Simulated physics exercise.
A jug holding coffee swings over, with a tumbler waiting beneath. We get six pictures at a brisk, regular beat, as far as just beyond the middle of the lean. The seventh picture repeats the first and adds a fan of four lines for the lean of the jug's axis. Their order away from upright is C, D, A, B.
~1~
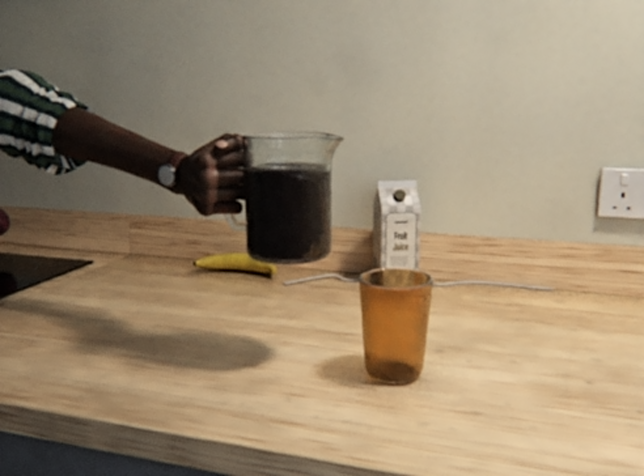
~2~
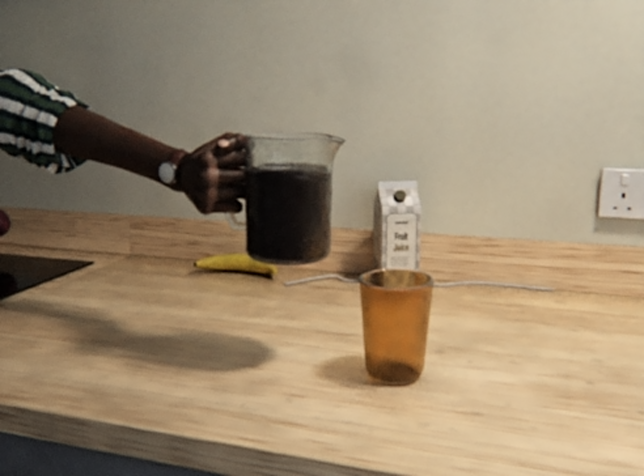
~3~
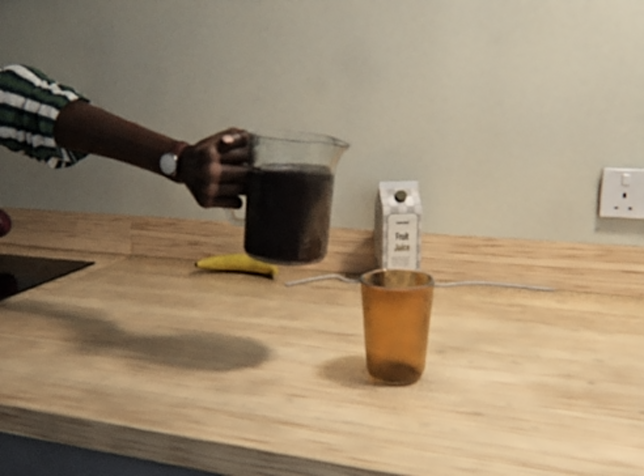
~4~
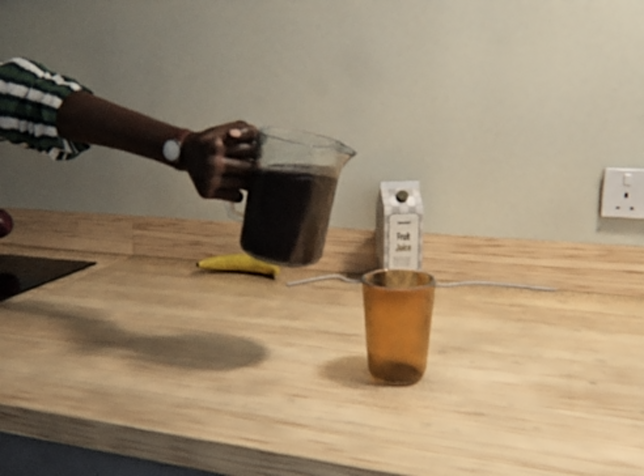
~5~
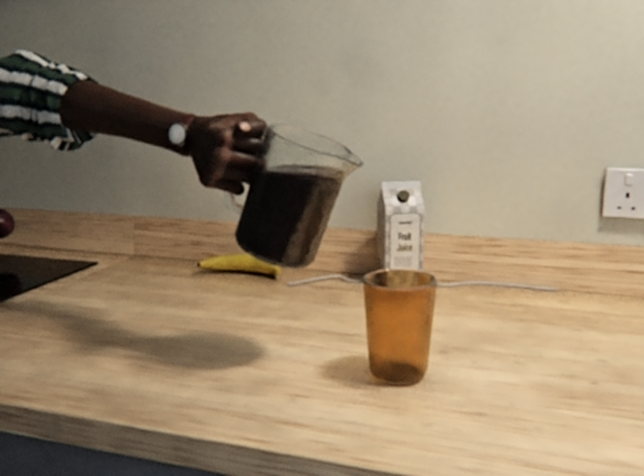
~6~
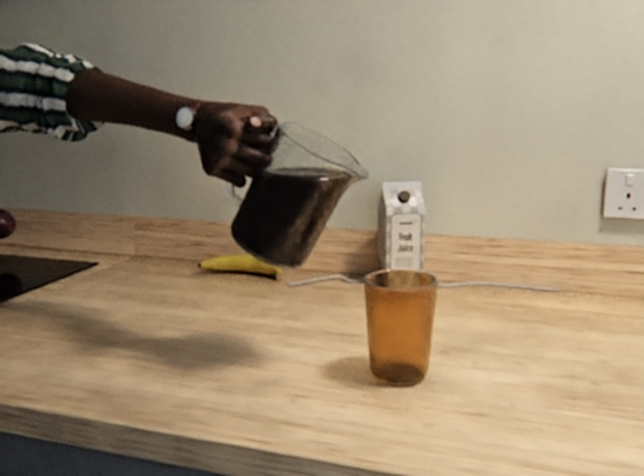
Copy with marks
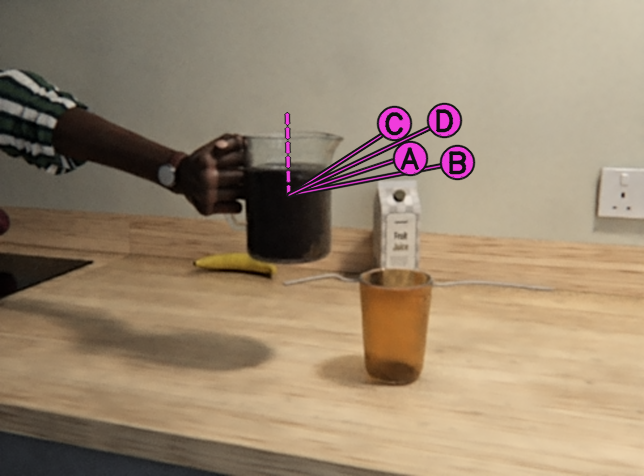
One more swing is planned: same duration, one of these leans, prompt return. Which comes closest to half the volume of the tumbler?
Tilt D does it best.
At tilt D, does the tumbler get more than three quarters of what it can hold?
No.
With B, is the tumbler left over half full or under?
Over half.
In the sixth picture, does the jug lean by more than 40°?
No, it does not.
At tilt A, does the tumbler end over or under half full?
Over.
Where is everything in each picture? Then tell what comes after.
Upright, lip at (341, 138); rim of the tumbler round (396, 277); nothing has left yet.
Upright, lip at (343, 141); nothing has left yet.
Tipped about 6°, lip at (348, 146); nothing has left yet.
Tipped about 12°, lip at (355, 153); nothing has left yet.
Tipped about 21°, lip at (361, 164); nothing has left yet.
Tipped about 29°, lip at (366, 176); nothing has left yet.
On the marked copy, A at (392, 160); B at (440, 165); C at (381, 135); D at (429, 128).
For tilt A, the tumbler ends with about 65 % of what it can hold.
For tilt B, the tumbler ends with about 78 % of what it can hold; 6 % of the coffee is spilt.
For tilt C, the tumbler ends with about 32 % of what it can hold.
For tilt D, the tumbler ends with about 47 % of what it can hold.
